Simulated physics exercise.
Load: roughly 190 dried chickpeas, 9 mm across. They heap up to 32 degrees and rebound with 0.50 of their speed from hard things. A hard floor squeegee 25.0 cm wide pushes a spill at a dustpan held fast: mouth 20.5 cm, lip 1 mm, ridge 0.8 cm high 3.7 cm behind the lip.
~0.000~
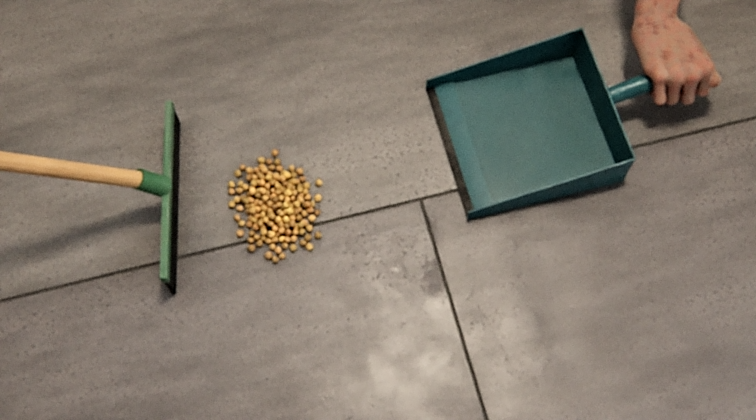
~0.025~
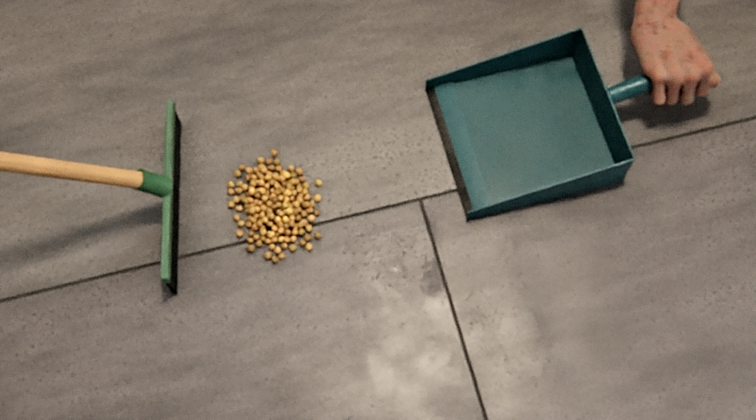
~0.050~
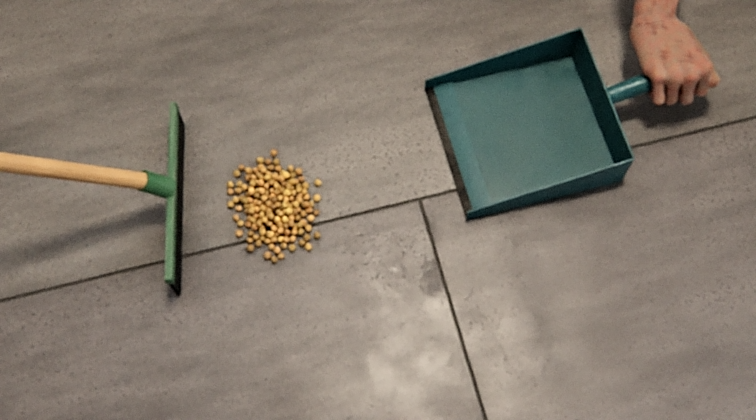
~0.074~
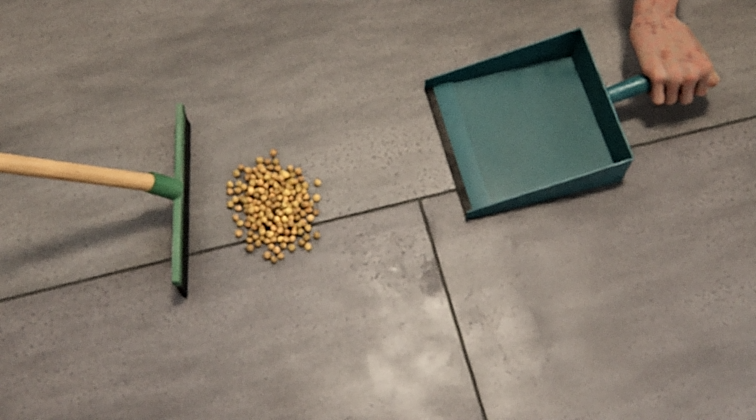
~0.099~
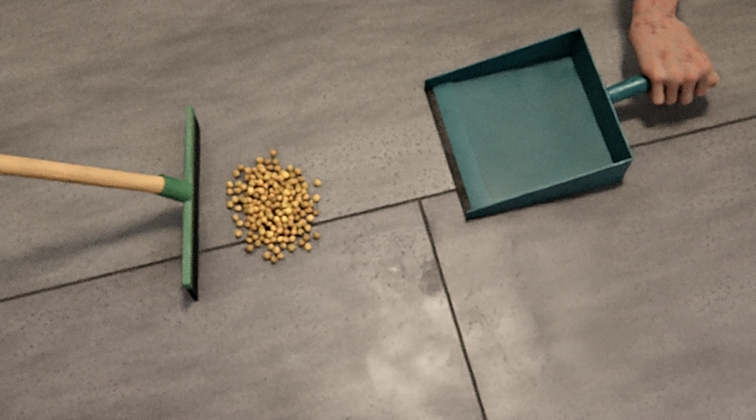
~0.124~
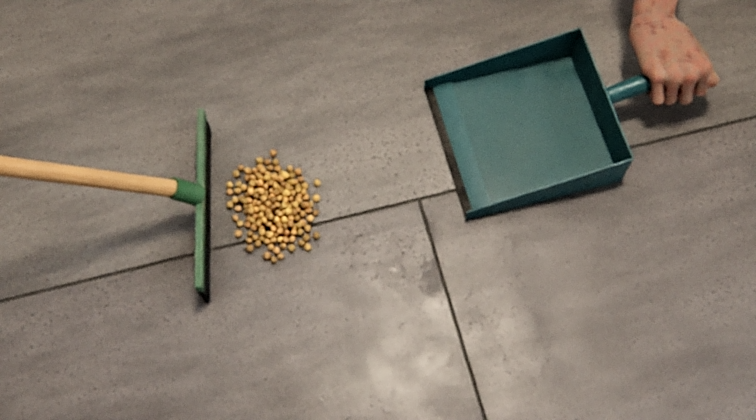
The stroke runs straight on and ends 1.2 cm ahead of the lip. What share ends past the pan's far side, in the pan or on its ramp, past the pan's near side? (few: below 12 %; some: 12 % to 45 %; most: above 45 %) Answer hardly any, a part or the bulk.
Past the pan's far side: Hardly any; in the pan or on its ramp: A part; past the pan's near side: The bulk.
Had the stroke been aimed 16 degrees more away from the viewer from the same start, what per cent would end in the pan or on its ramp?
Then about 25 per cent.
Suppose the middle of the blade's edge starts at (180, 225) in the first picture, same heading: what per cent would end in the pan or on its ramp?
Some 10 per cent.
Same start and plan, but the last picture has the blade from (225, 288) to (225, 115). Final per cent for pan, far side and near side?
Pan 25, far 5, near 55.
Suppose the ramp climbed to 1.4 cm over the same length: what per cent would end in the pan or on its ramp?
In that case some 15 per cent.
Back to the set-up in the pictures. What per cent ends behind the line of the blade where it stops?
About 15 per cent.
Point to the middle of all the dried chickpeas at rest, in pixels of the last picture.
At about (482, 247).
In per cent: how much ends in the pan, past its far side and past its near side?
Far side 0, pan 15, near side 60.
After 0.38 s, middle of the blade 19 cm from the lip; 0 % over the lip, far side 0 %, near side 20 %.
Then, at 0.55 s, middle of the blade 9 cm from the lip; 0 % over the lip, far side 0 %, near side 45 %.
Then, at 0.84 s, middle of the blade 4 cm from the lip; 15 % over the lip, far side 0 %, near side 60 %.
At rest (1.2 s), far side 0 %, pan 15 %, near side 60 %, in front of the lip or behind the blade 25 %.
